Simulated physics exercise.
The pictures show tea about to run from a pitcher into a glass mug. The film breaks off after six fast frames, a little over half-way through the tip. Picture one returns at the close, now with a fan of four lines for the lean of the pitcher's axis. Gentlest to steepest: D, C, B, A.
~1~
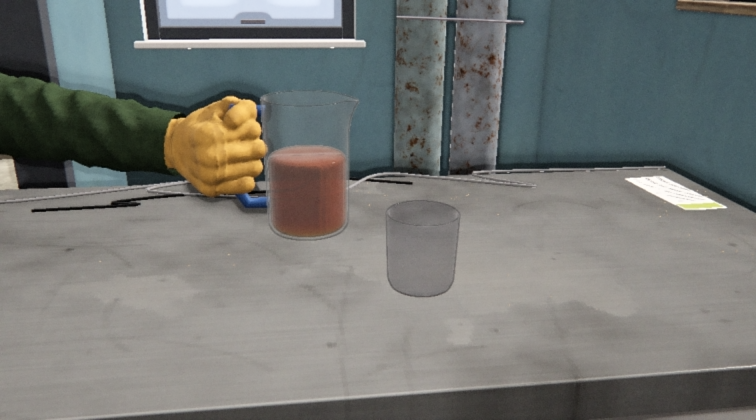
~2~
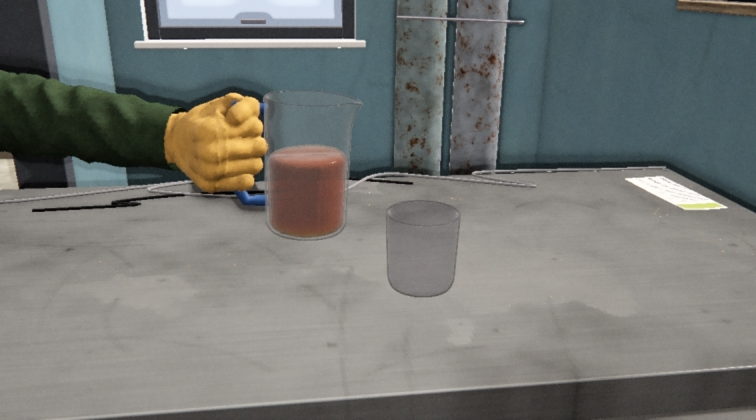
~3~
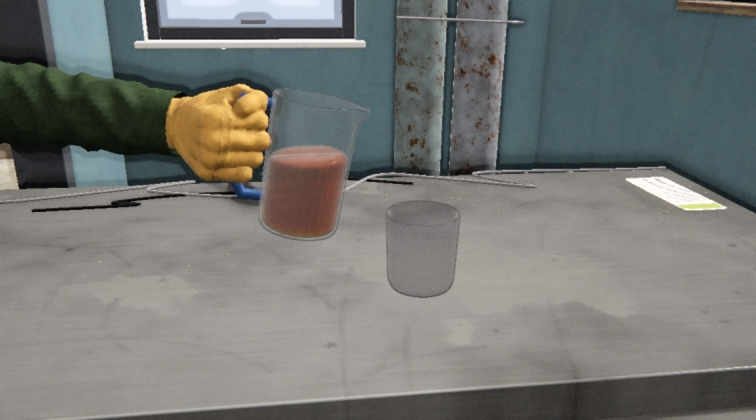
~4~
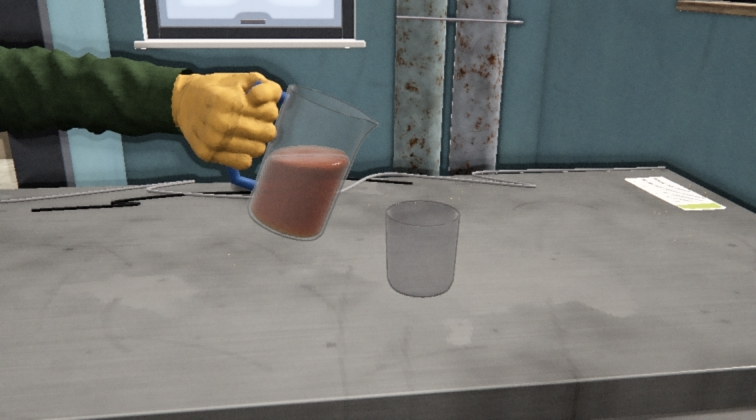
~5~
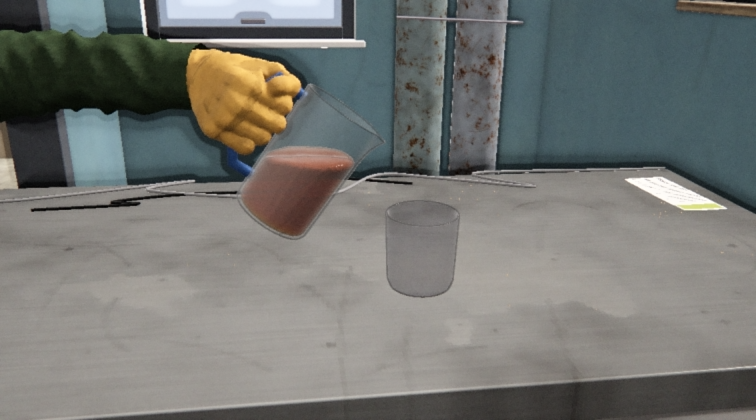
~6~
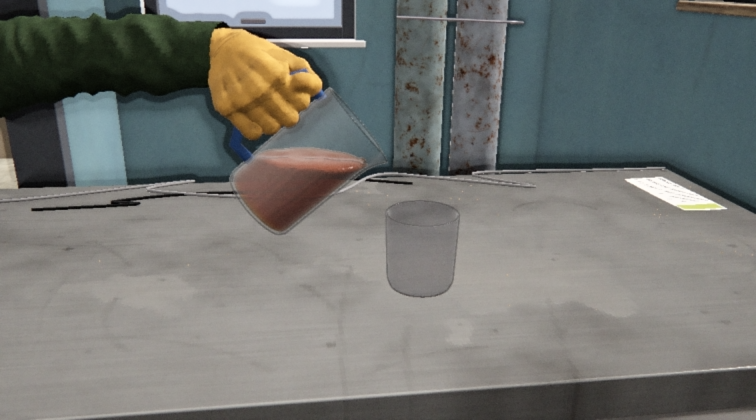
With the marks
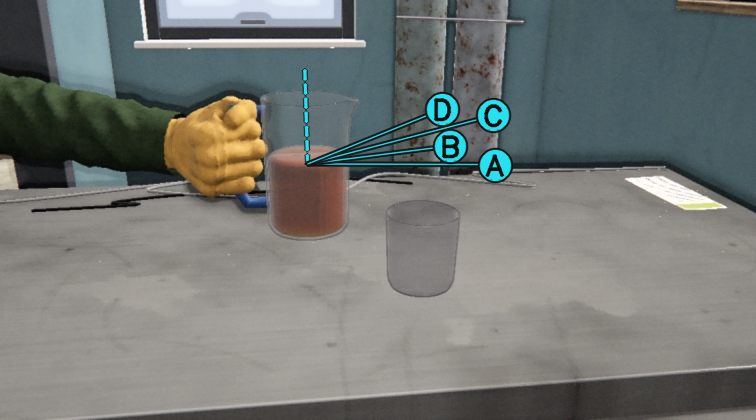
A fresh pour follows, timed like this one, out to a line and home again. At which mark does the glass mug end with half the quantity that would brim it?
C is best.
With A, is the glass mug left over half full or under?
Over half.
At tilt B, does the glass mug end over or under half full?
Over.
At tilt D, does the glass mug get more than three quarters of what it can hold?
No, less.
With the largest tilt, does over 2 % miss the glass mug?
Yes, it does.
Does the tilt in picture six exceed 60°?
No.
On the marked copy, A at (478, 164); B at (433, 148); C at (477, 119); D at (426, 115).
With A, the glass mug ends with about 75 % of what it can hold; 12 % of the tea is spilt.
With B, the glass mug ends with about 69 % of what it can hold.
With C, the glass mug ends with about 47 % of what it can hold.
With D, the glass mug ends with about 25 % of what it can hold.
